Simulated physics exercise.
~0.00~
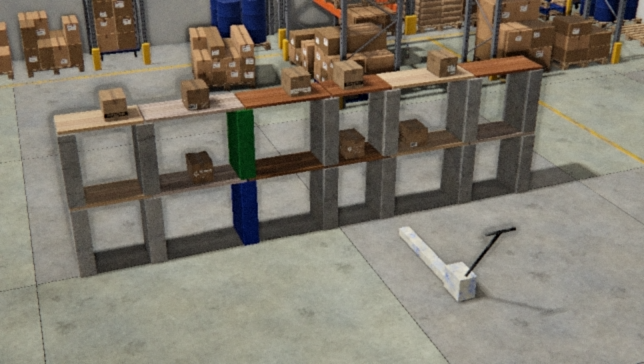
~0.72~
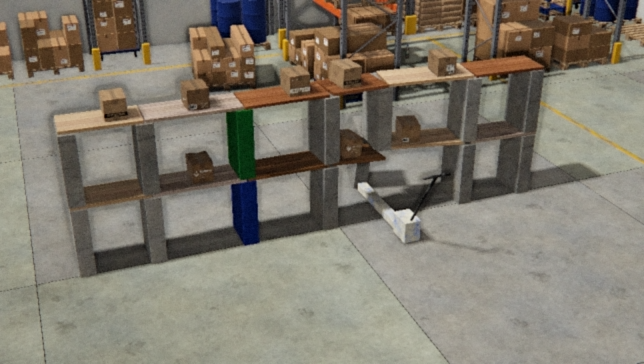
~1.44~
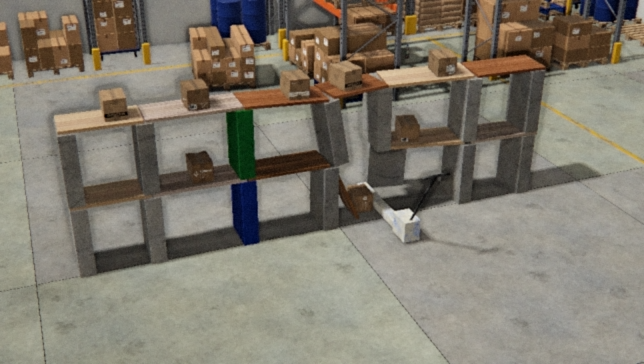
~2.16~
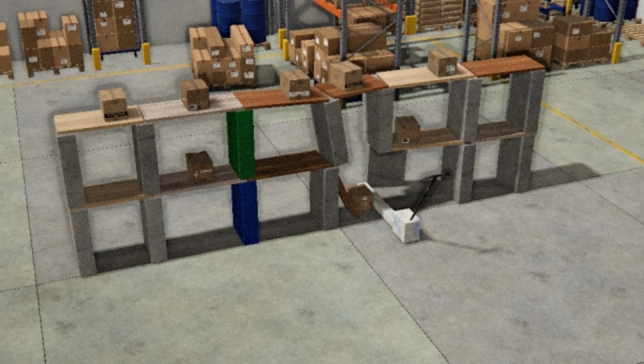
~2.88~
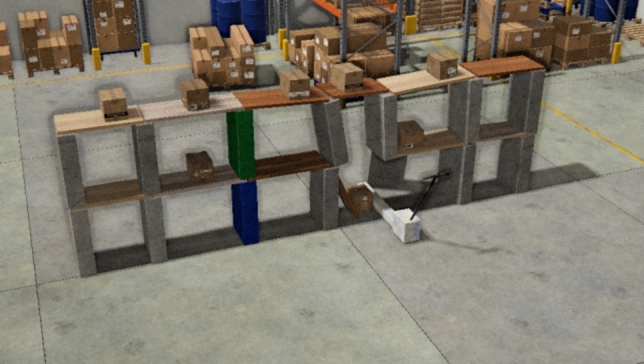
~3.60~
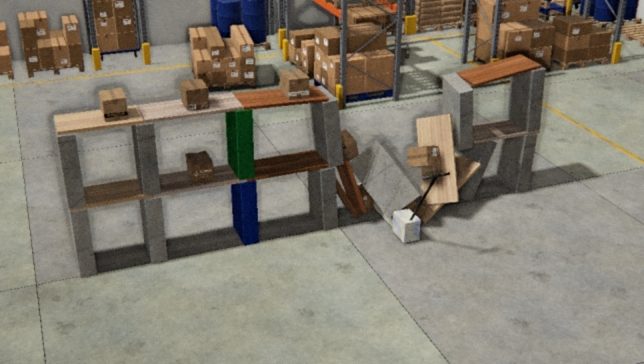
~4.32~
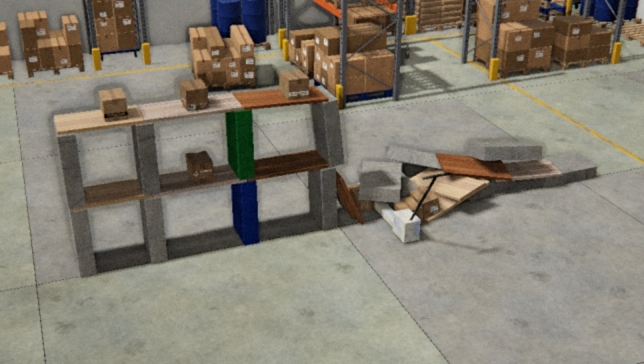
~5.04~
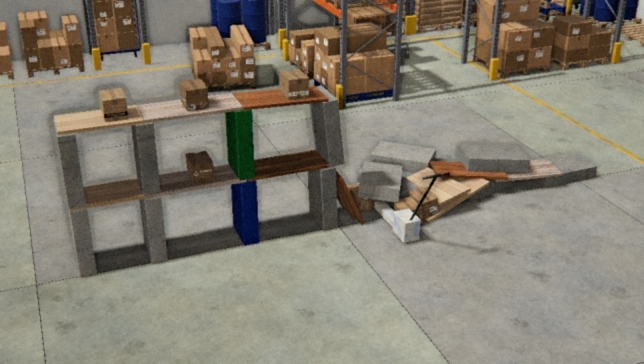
The footage shows a low jack sliding left into the foot of an upright in a two-tier rack of grey blocks, boards and cartons; a lower board drops, then the right part collapses into a heap, while the left part, with its green and blue uprights, stays standing.
